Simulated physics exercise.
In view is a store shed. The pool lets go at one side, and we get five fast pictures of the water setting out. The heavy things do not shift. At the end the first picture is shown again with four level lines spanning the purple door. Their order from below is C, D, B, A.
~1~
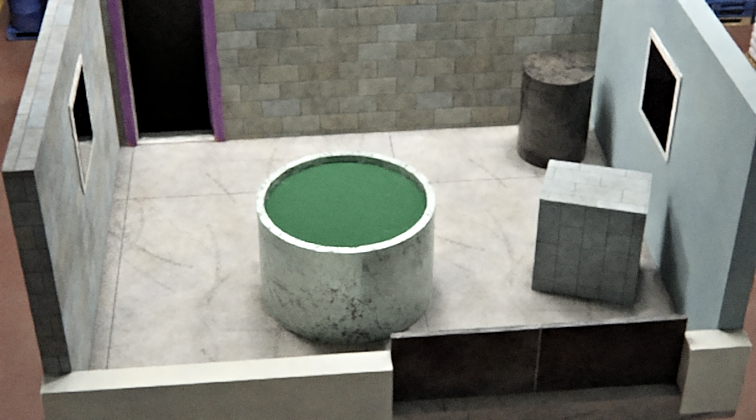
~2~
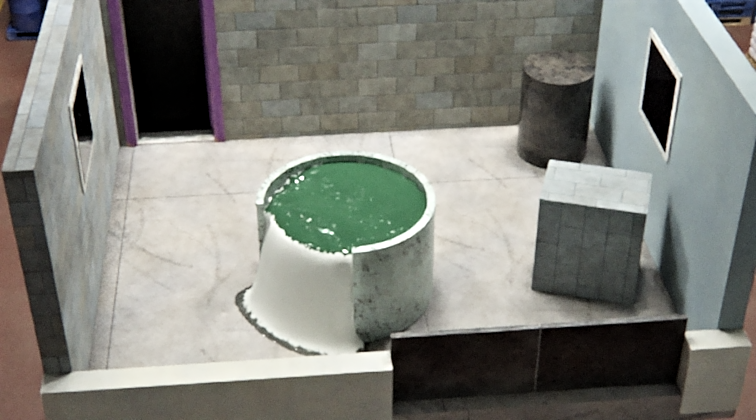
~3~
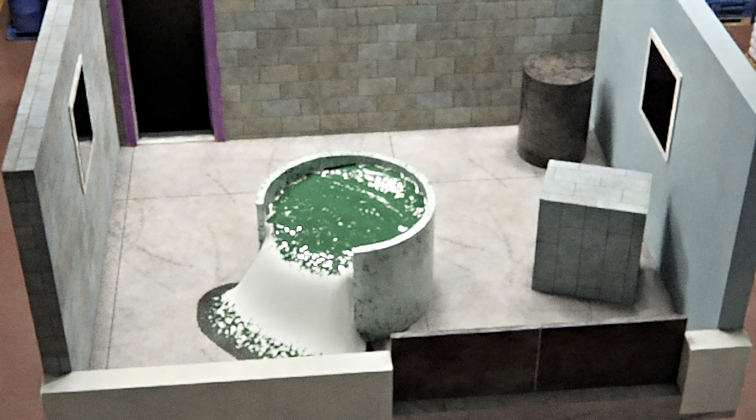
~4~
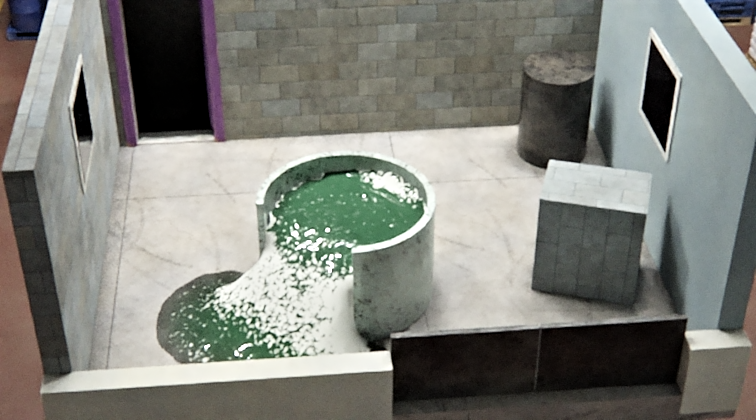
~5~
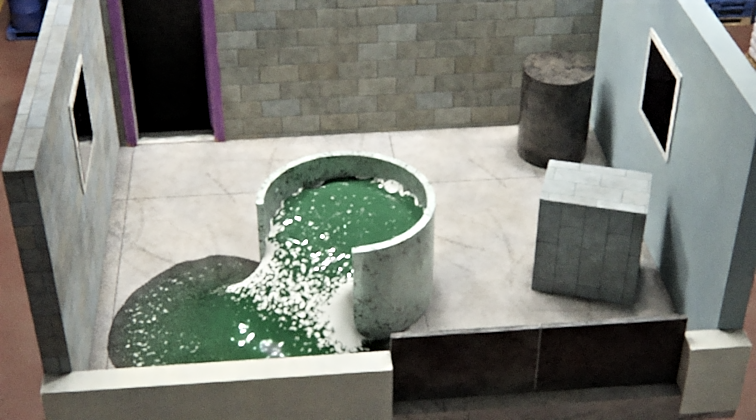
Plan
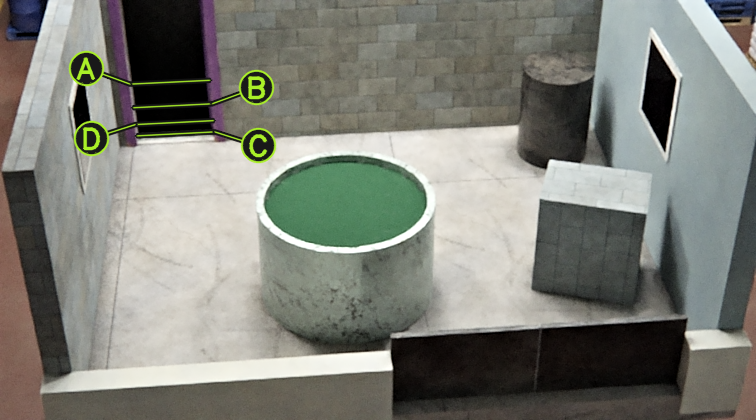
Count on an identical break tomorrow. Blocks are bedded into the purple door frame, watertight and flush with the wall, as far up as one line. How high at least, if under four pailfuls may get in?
Take D.
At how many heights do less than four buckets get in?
Three of the four.
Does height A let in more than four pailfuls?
No, that is safe.
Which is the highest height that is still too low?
That would be C.
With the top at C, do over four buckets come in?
Yes, that goes wrong.
On the marked copy, A at (170, 82); B at (172, 105); C at (175, 133); D at (174, 122); from the bottom up C, D, B, A.
If A is chosen, nothing gets over.
If B is chosen, nothing gets over.
If C is chosen, some 15 bucketfuls get in.
If D is chosen, a bucket or two gets in.
